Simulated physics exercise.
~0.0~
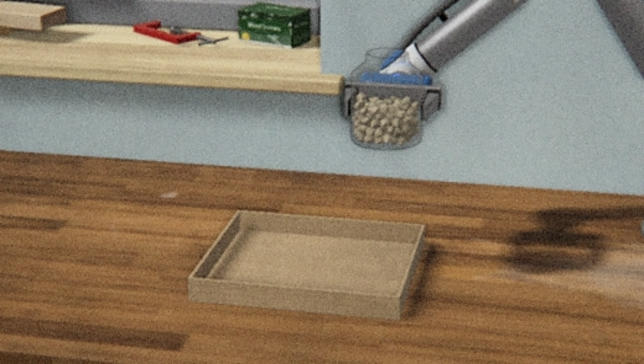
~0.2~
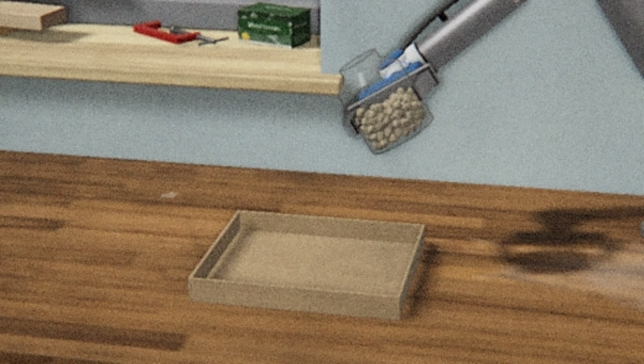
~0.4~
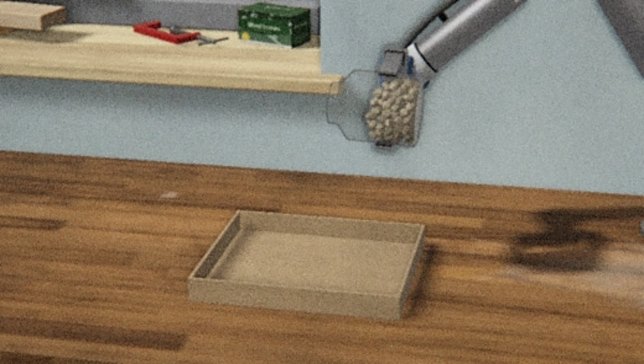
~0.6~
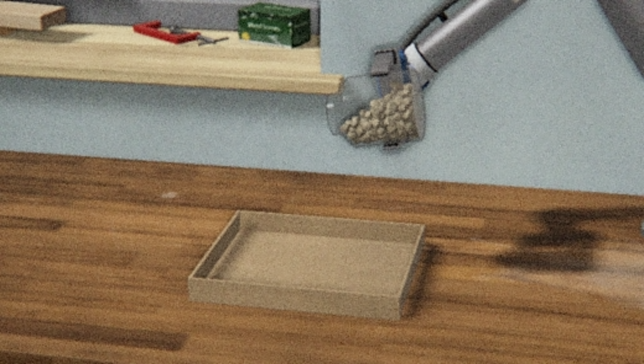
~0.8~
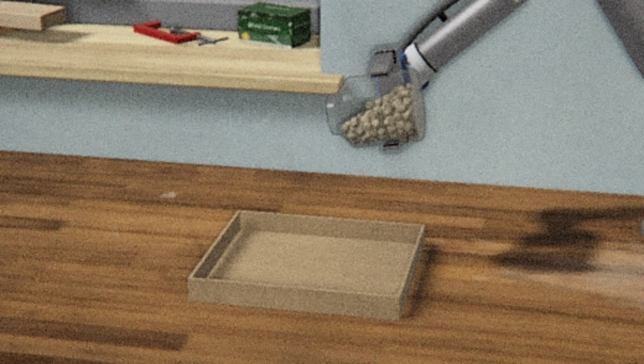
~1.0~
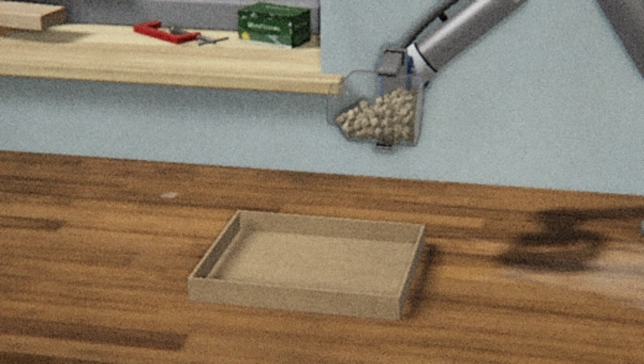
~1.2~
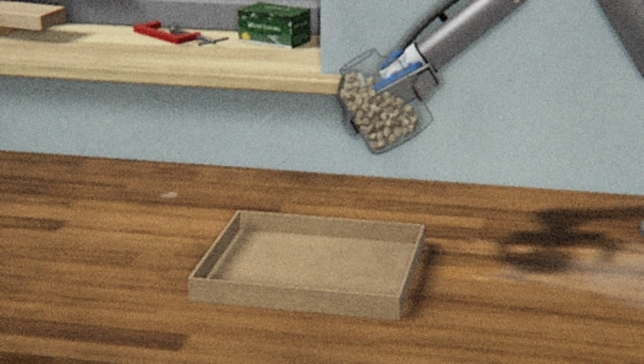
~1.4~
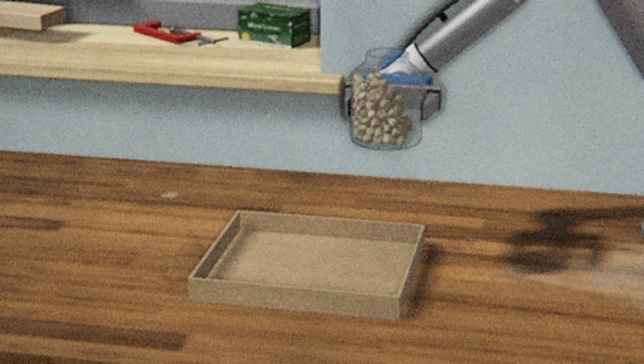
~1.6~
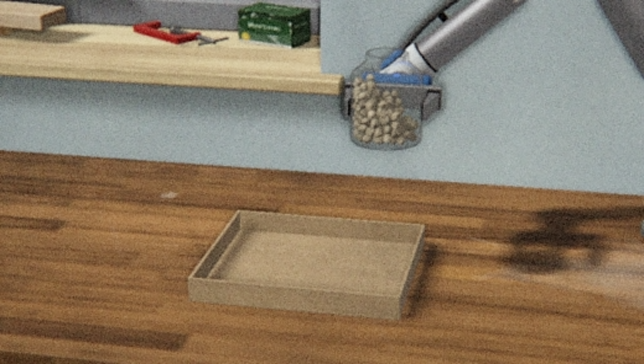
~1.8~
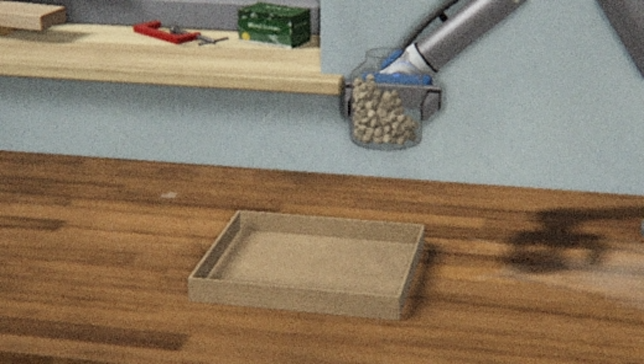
Robot arm tipping a clear jar of pebbles onto its side above an empty tray, then righting it with nothing spilled.
